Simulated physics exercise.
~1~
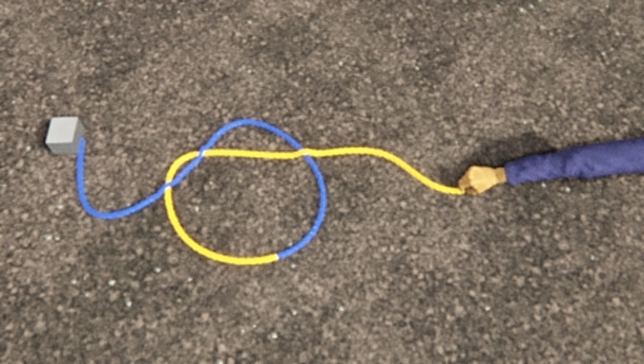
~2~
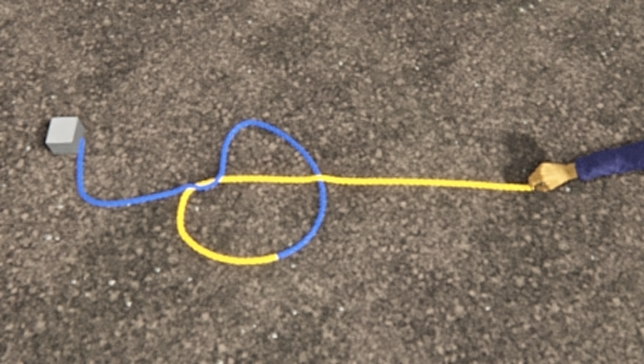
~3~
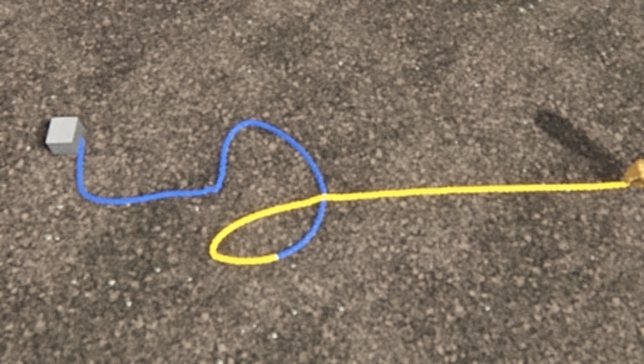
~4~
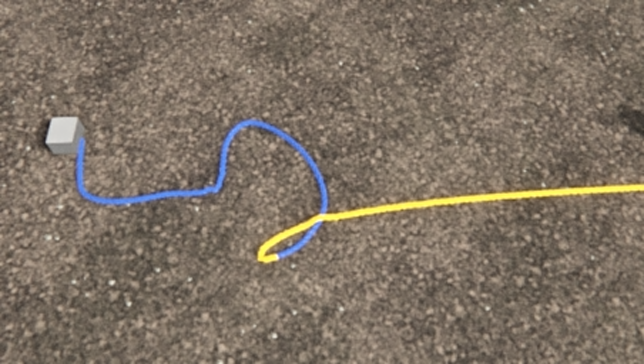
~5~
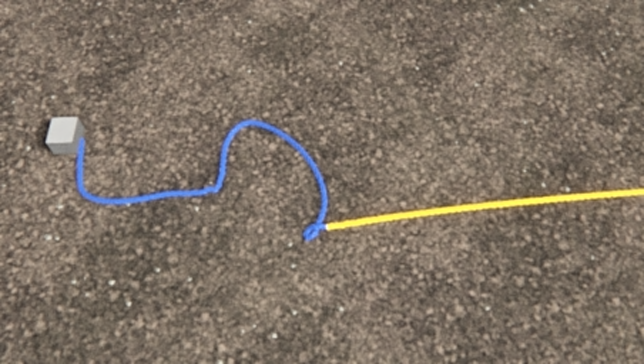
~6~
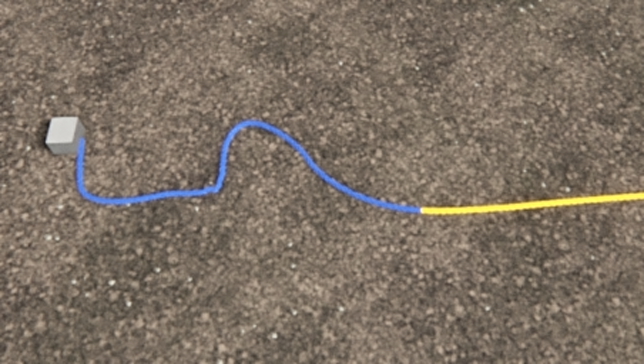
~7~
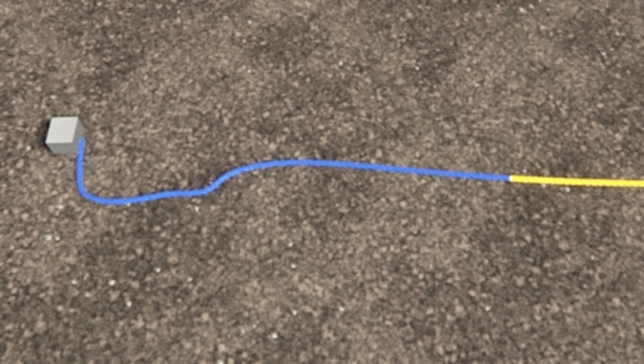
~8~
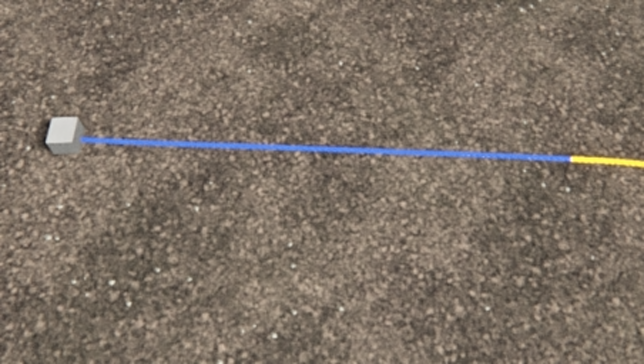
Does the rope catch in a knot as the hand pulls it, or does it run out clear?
It runs out clear. The loops shrink and slip open, and the rope ends up straight from the grey block with no knot in it.
A looped blue and yellow rope is pulled right by a hand until it runs straight.
